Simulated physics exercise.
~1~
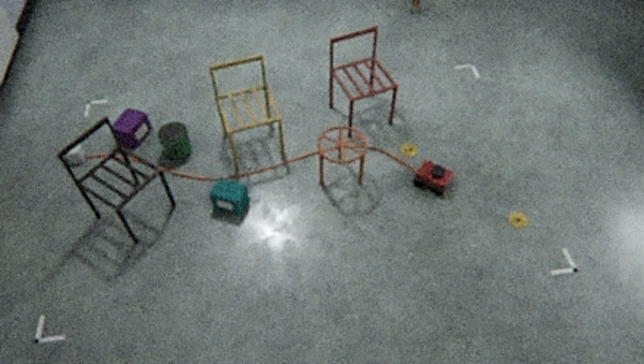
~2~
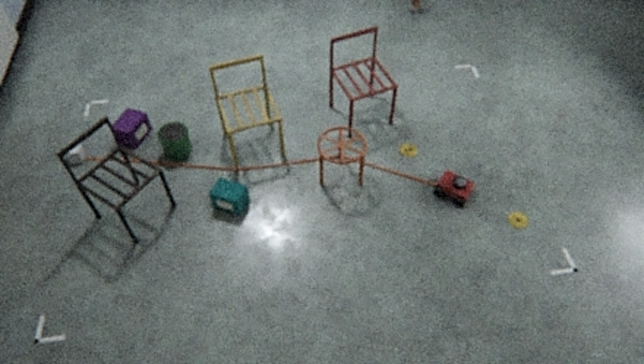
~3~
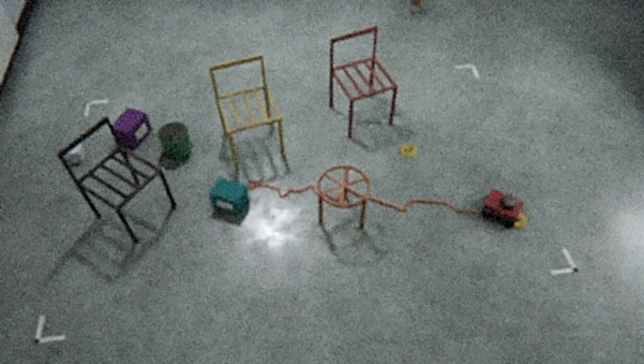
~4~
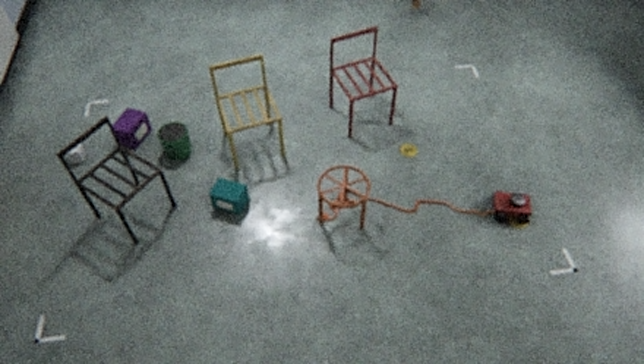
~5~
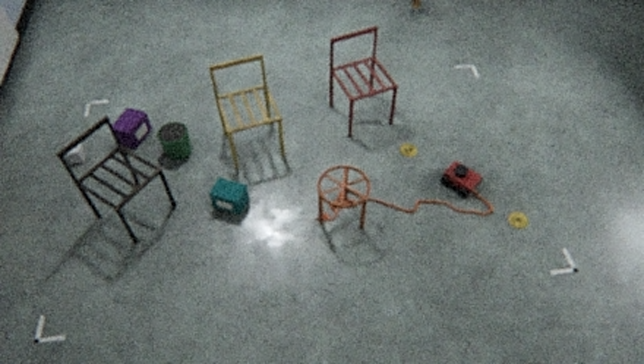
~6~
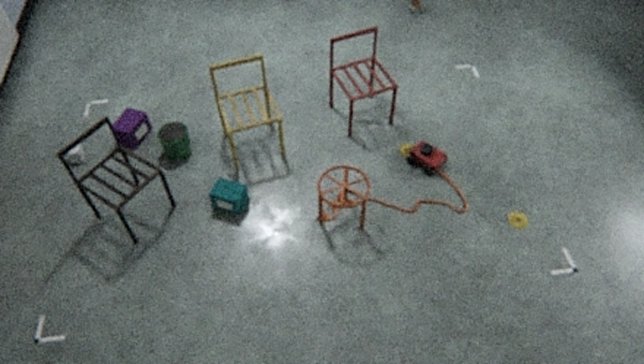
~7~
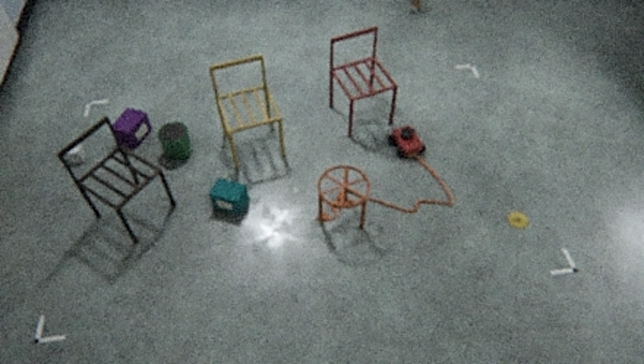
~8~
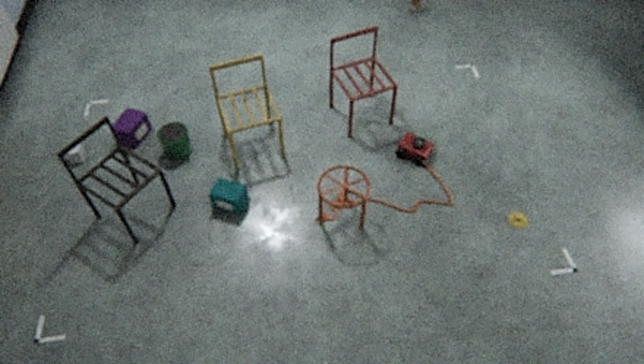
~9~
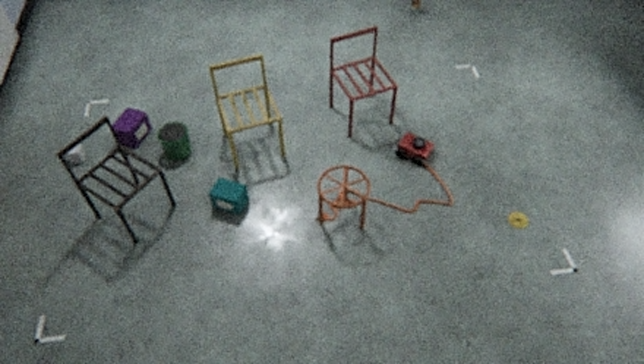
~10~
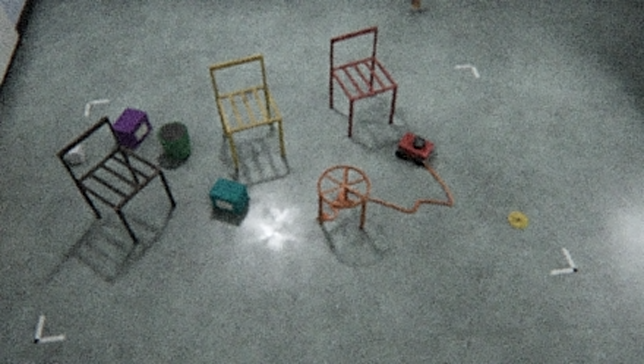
To begin with, a red cart sits right of an orange stool, tied to an orange lead that winds left past yellow and red chairs, a teal carton, a green pot and a purple carton to a black chair. The cart rolls right and down, pulling the lead taut. The lead's far end comes free and trails after it, while the stool shifts a little downward. Reaching the right yellow mark, the cart turns back up and left to the other mark. It finally rests below the unmoved red chair, the lead curving back to the displaced stool.
